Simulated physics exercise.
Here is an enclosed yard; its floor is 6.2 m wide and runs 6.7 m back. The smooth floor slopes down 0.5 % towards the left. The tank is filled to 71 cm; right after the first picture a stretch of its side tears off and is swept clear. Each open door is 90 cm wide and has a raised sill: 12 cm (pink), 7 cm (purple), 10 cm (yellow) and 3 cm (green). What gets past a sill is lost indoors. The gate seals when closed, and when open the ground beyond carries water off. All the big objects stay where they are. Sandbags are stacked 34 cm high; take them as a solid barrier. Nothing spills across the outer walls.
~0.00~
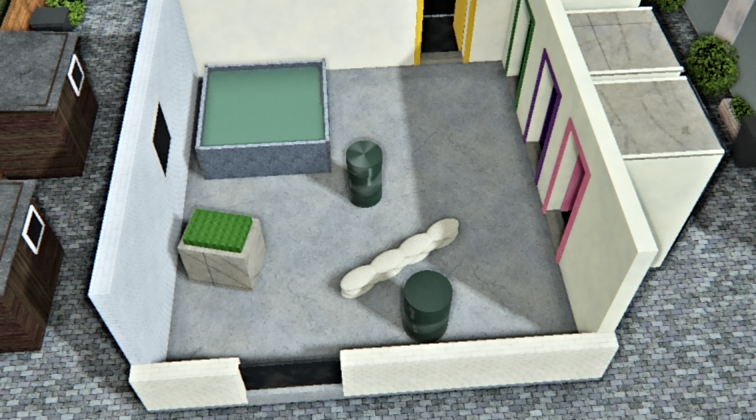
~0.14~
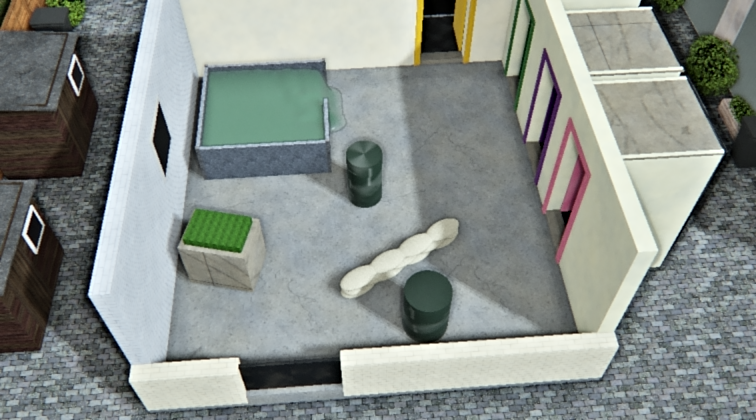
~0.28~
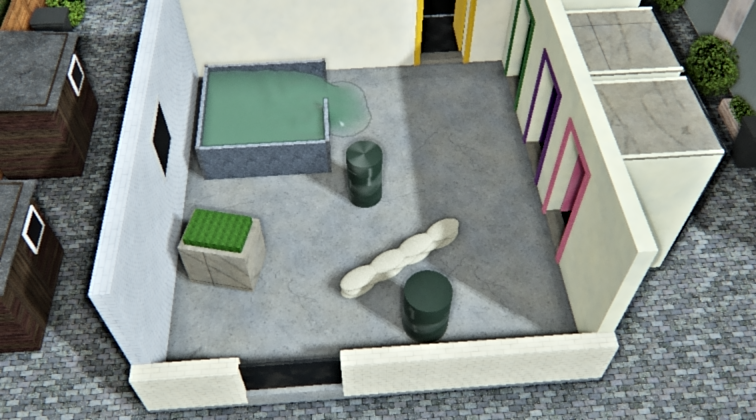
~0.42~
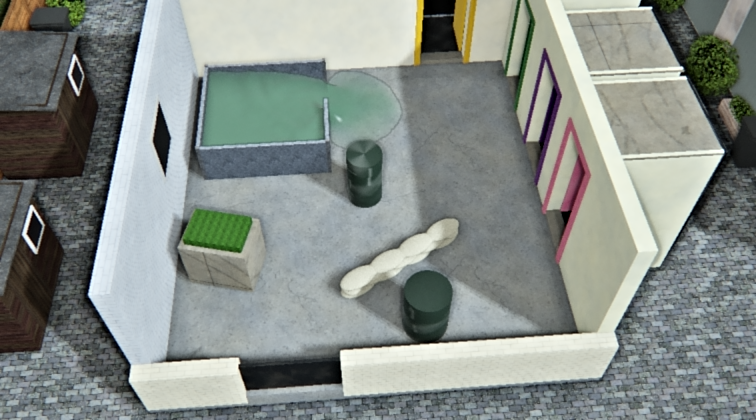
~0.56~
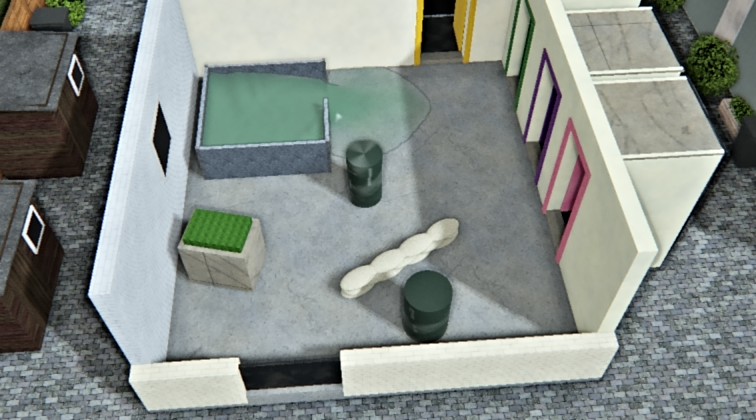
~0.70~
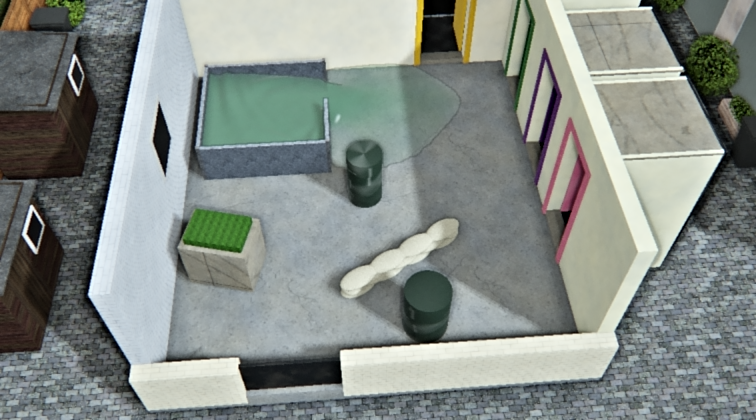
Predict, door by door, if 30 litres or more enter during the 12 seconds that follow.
Within that time: At the pink door it keeps below the limit; at the purple door it goes over the limit; at the yellow door it goes over the limit; at the green door it exceeds the limit.
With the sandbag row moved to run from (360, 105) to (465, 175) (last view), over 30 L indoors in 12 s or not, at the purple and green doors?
Then: Purple under, green above.
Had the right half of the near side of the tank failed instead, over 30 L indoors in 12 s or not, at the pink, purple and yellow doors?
Then: Pink under, purple below, yellow under.
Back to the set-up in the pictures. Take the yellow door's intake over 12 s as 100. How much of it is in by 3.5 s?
About 45 per cent.
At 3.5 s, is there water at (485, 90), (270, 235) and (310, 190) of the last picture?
In that order: Wet, still dry, not reached.
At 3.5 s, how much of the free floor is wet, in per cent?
About 40 per cent.
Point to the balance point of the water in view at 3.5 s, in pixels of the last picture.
Near (349, 127).
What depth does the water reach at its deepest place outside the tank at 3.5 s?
Up to some 26 cm.
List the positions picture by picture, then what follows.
In the first frame, the tank at (265, 105) is whole and still, 71 cm deep.
In the second frame, the front is at (331, 90), 0.6 m from the gap at (325, 102); 0.2 m2 of floor is under water; 71 cm left at the back of the tank.
In the third frame, water pours out at (325, 103) and has run 0.8 m, to (349, 85); typically 11 cm deep outside, 71 cm at the tank's back.
In the fourth frame, water pours out at (325, 104) and has run 1.4 m, to (398, 112); typically 8 cm deep outside, 71 cm at the tank's back.
In the fifth frame, water pours out at (325, 103) and has run 1.9 m, to (426, 110); typically 5 cm deep outside, 71 cm at the tank's back.
In the sixth frame, water pours out at (325, 103) and has run 2.5 m, to (453, 94); typically 5 cm deep outside, 67 cm at the tank's back.
After 1.4 s water covers 30 % of the floor and is deepest (38 cm) near (499, 61); pink door not reached, purple door not reached, yellow door 16 cm at the sill, 0 L in, green door 3 cm at the sill, 20 L in.
After 2.2 s water covers 35 % of the floor and is deepest (44 cm) near (501, 67); pink door not reached, purple door 16 cm at the sill, 9 L in, yellow door 16 cm at the sill, 11 L in, green door 30 cm at the sill, 122 L in.
After 3.5 s water covers 40 % of the floor and is deepest (26 cm) near (480, 92); pink door 7 cm at the sill, 0 L in, purple door 14 cm at the sill, 54 L in, yellow door 15 cm at the sill, 24 L in, green door 22 cm at the sill, 403 L in.
After 7.0 s water covers 70 % of the floor and is deepest (14 cm) near (533, 359); pink door 5 cm at the sill, 0 L in, purple door 8 cm at the sill, 79 L in, yellow door 13 cm at the sill, 50 L in, green door 12 cm at the sill, 775 L in.
After 12.0 s water covers 90 % of the floor and is deepest (12 cm) near (202, 383); pink door 8 cm at the sill, 0 L in, purple door 5 cm at the sill, 80 L in, yellow door 6 cm at the sill, 54 L in, green door 7 cm at the sill, 928 L in.
